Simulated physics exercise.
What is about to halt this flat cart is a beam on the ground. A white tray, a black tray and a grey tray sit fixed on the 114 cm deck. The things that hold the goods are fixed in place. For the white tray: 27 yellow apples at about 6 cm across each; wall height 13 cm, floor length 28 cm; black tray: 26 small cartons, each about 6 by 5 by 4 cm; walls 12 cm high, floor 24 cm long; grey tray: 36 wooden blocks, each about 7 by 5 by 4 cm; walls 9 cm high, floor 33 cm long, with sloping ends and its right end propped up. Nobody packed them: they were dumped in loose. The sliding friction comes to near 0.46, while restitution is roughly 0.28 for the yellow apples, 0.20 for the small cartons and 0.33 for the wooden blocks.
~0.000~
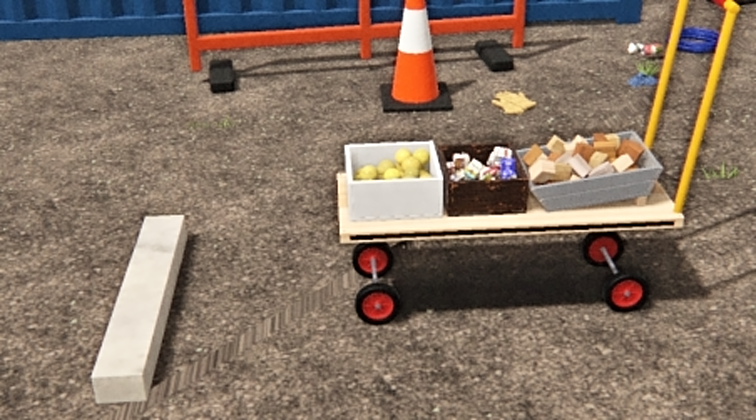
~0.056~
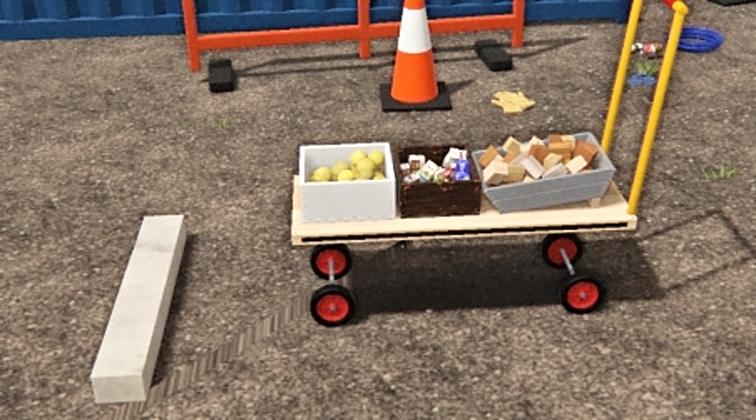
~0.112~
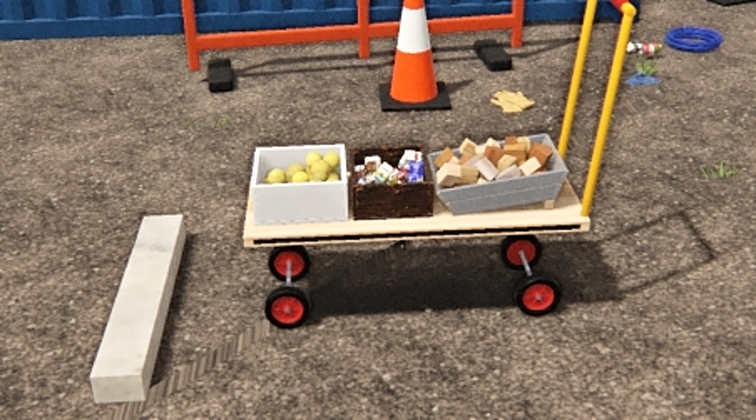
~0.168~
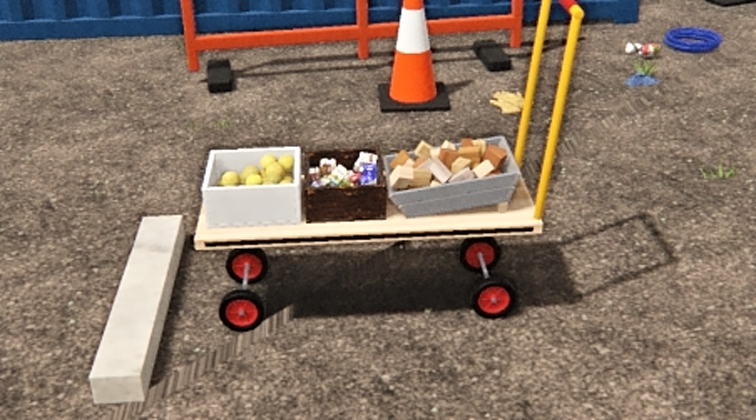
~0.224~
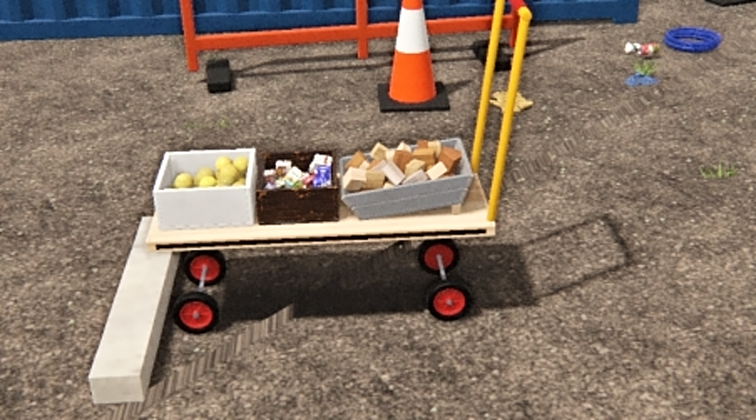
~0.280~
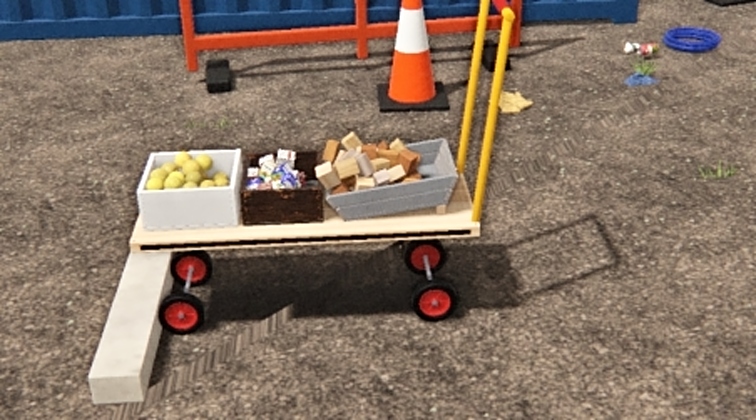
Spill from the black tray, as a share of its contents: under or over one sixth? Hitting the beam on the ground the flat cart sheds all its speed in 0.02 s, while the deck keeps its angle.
I reckon the overflow fails to hit a sixth of the load.
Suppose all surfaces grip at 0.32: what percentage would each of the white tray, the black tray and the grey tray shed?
White tray 10, black tray 10, grey tray 30 per cent.
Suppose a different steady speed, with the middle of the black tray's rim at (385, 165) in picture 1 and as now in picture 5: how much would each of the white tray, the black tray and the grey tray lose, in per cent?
In that case you'd see white tray at 0, black tray at 0 and grey tray at 0 percent.
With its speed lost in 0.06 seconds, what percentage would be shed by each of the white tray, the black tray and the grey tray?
In that case white tray 0, black tray 0 and grey tray 20 per cent.
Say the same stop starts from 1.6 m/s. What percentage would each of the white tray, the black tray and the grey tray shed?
White tray 0 %, black tray 0 %, grey tray 0 %.
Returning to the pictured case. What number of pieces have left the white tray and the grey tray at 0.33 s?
Estimate at that time - white tray 0, grey tray 0, give or take.
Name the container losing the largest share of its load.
Answer: The grey tray.
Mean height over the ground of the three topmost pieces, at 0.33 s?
Close to 64 cm, on average.
After 0.33 s, 0 of 27 out of the white tray, 0 of 26 out of the black tray and 0 of 36 out of the grey tray.
After 0.45 s, 1 of 27 out of the white tray, 0 of 26 out of the black tray and 7 of 36 out of the grey tray.
After 0.68 s, 2 of 27 out of the white tray, 1 of 26 out of the black tray and 10 of 36 out of the grey tray.
Outcome (at 1.19 s), 2 of 27 out of the white tray, 1 of 26 out of the black tray and 11 of 36 out of the grey tray. Asked share, 1 of 26, 4 per cent.
